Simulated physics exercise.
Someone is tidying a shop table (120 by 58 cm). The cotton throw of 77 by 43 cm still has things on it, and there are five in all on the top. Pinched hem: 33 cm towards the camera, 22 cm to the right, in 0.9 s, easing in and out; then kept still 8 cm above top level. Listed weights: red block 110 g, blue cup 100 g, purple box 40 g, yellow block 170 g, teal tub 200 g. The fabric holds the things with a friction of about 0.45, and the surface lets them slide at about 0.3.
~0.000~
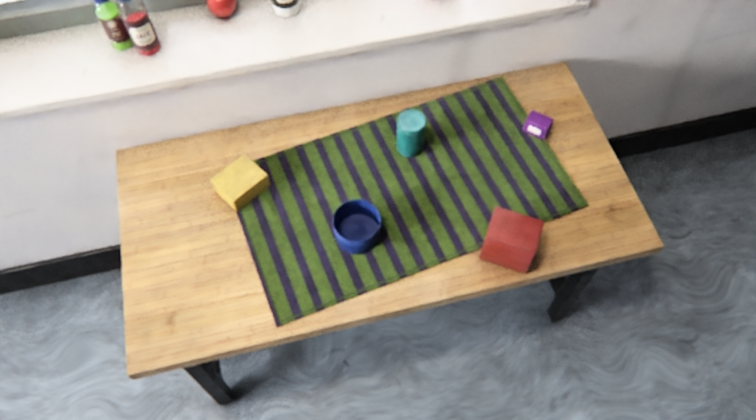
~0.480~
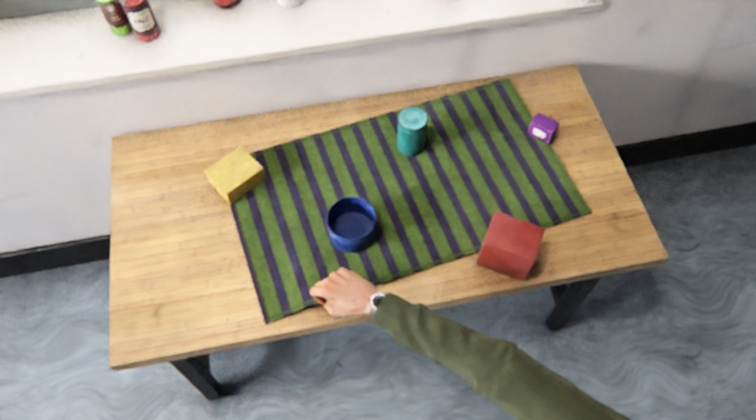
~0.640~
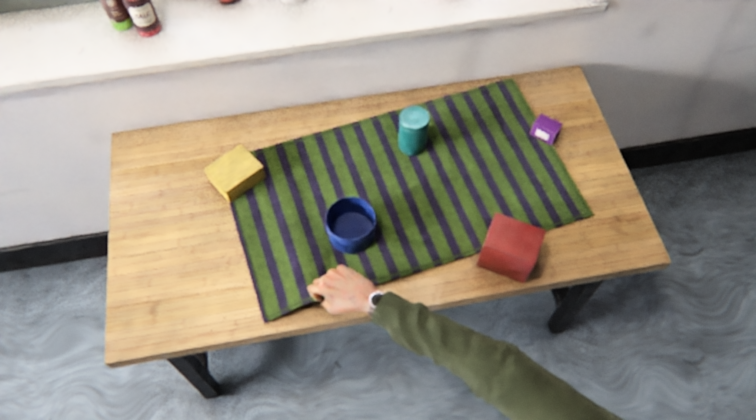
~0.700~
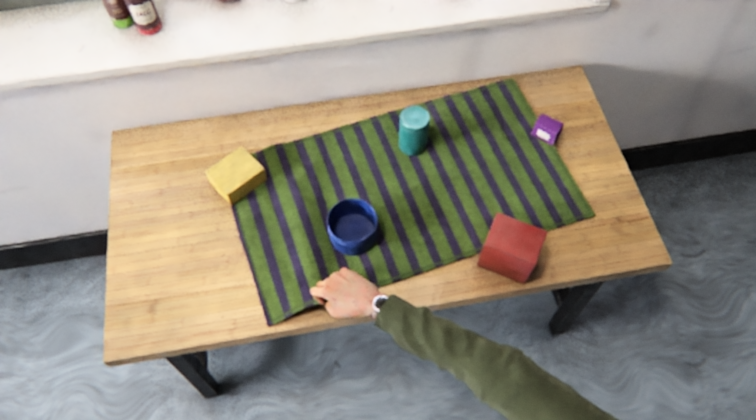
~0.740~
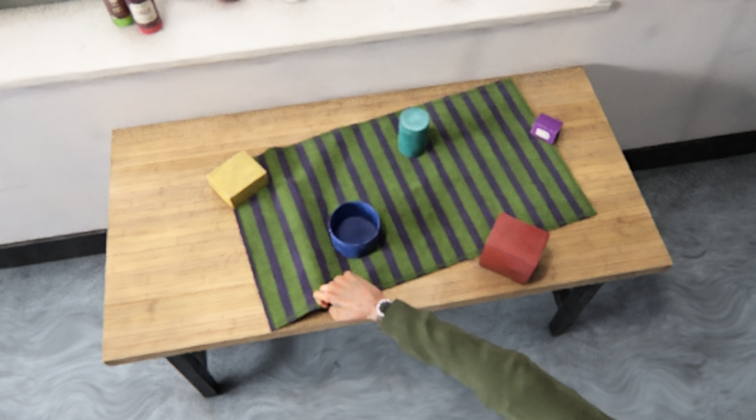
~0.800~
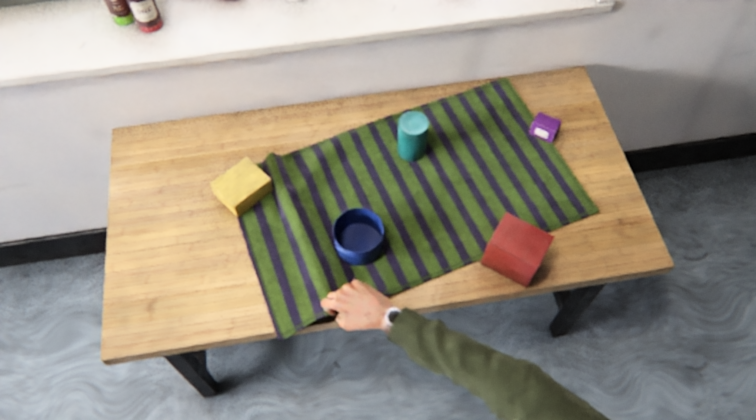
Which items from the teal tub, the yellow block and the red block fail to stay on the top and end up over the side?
One by one: Looks like the teal tub is fine up there; looks like the yellow block is done for; looks like the red block is done for.
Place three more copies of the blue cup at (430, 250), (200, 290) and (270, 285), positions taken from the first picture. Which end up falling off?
In that order: Falls off, stays up, drops off.
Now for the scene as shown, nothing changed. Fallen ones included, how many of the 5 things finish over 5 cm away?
Total: 5.
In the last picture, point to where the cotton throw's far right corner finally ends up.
About (458, 142).
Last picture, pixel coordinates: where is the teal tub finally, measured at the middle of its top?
Somewhere around (419, 240) is where it ends up.
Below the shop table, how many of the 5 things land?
Count recorded: 2.
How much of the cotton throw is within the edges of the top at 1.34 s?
Some 65 per cent of it.
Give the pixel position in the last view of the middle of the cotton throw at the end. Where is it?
Midpoint, last view: Approx. (436, 315).
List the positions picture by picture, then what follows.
Shows, teal tub (412, 120); yellow block (239, 177); red block (515, 229); cotton throw corners (277, 327) (502, 77) (589, 205), in the first frame.
Shows, cotton throw corners (508, 78) (592, 213); grip (323, 301), in the second frame.
Shows, cotton throw corners (512, 79) (594, 215); grip (322, 299), in the third frame.
Shows, blue cup (352, 220); yellow block (235, 170); cotton throw corners (512, 79) (596, 216); grip (324, 302), in the fourth frame.
Shows, teal tub (415, 119); blue cup (355, 223); yellow block (236, 174); cotton throw corners (510, 78) (597, 214); grip (328, 306), in the fifth frame.
Shows, teal tub (414, 123); yellow block (240, 181); red block (522, 239); cotton throw corners (506, 78) (600, 212); grip (335, 314), in the sixth frame.
After 1.0 s, 90 % of the cotton throw is still over the top; yellow block 16 cm off its start, teal tub 7 cm off its start, red block 4 cm off its start.
After 1.2 s, 80 % of the cotton throw is still over the top; yellow block 29 cm off its start, teal tub 15 cm off its start, red block 7 cm off its start.
After 1.3 s, 65 % of the cotton throw is still over the top; yellow block 41 cm off its start at (295, 326), teal tub 24 cm off its start at (412, 210), red block 11 cm off its start at (553, 282).
After 1.5 s, 50 % of the cotton throw is still over the top; yellow block over the edge, teal tub 30 cm off its start, red block over the edge.
After 3.1 s, 50 % of the cotton throw is still over the top; yellow block over the edge, teal tub 31 cm off its start at (419, 240), red block over the edge, blue cup 36 cm off its start at (435, 376).
